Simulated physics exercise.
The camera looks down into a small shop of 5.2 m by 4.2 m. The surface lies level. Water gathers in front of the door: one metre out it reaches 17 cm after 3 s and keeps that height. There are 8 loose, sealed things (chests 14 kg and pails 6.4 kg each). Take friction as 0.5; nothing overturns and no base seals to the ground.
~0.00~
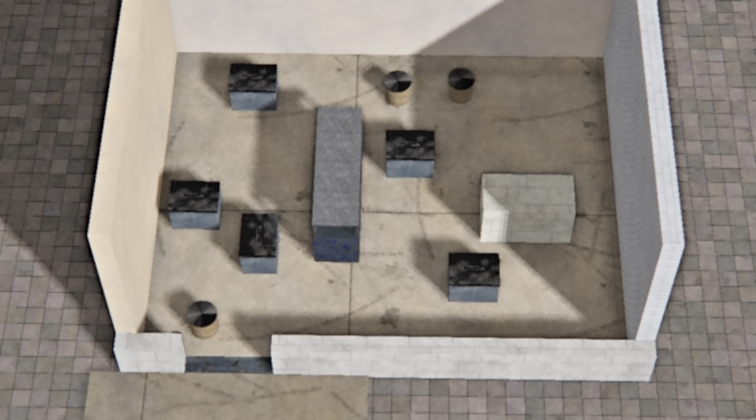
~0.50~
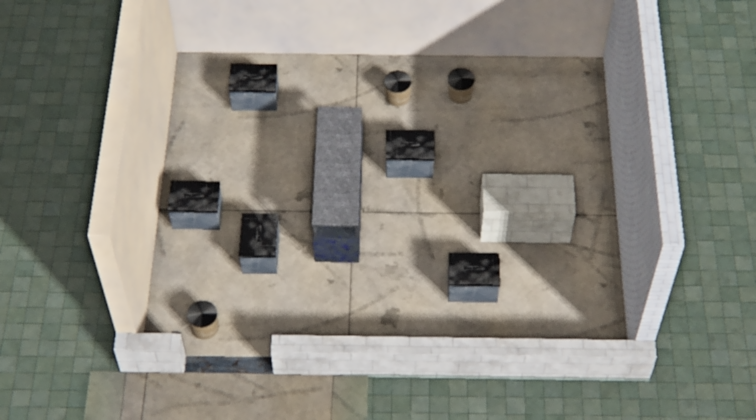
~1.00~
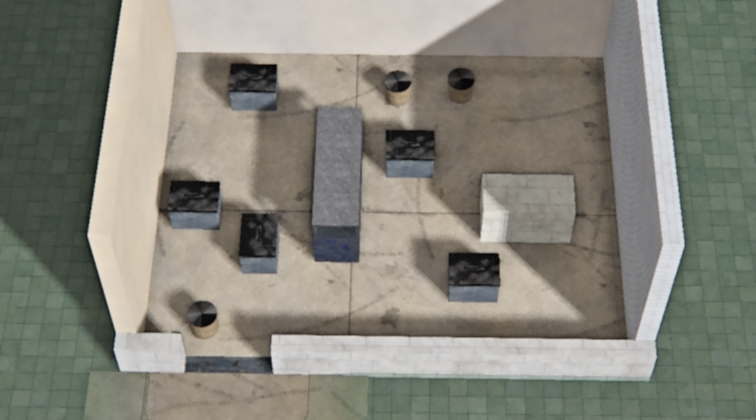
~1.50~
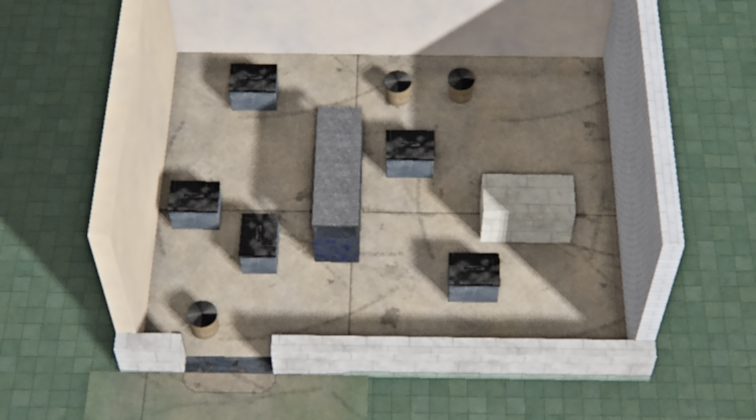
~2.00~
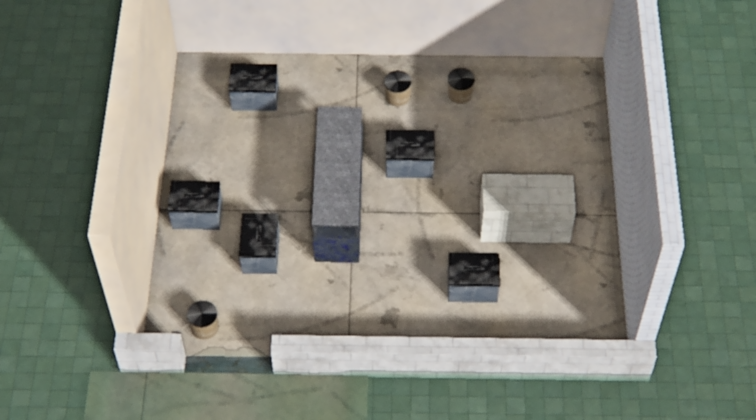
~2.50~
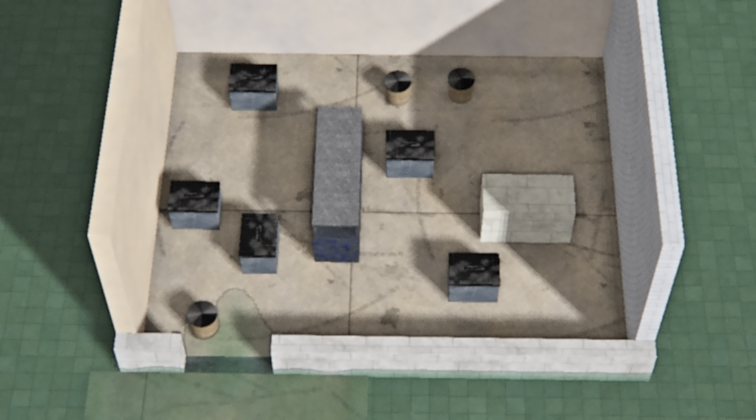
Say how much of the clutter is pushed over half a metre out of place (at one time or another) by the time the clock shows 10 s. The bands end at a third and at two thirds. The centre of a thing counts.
That comes to between one and two thirds.
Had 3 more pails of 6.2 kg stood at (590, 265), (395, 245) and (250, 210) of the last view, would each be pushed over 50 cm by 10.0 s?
In turn: Less, short of it, past it.
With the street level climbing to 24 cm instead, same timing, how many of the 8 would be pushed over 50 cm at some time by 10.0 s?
Then 6.
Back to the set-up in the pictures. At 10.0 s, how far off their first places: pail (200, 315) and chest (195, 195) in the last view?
In turn: 300 cm, 200 cm.
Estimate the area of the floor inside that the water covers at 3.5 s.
About 2.5 m2.
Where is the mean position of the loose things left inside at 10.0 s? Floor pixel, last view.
Around (351, 119).
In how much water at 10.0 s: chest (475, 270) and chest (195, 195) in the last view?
Roughly 1 and 12 cm.
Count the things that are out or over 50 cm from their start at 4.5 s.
I count 1.
After 3.5 s 0 of 8 are over 50 cm from their spots; 0 afloat.
After 4.5 s 1 of 8 are over 50 cm from their spots; 0 afloat.
After 7.0 s 3 of 8 are over 50 cm from their spots; 2 afloat.
After 10.0 s 4 of 8 are over 50 cm from their spots, and 4 have been at some point; 4 afloat.
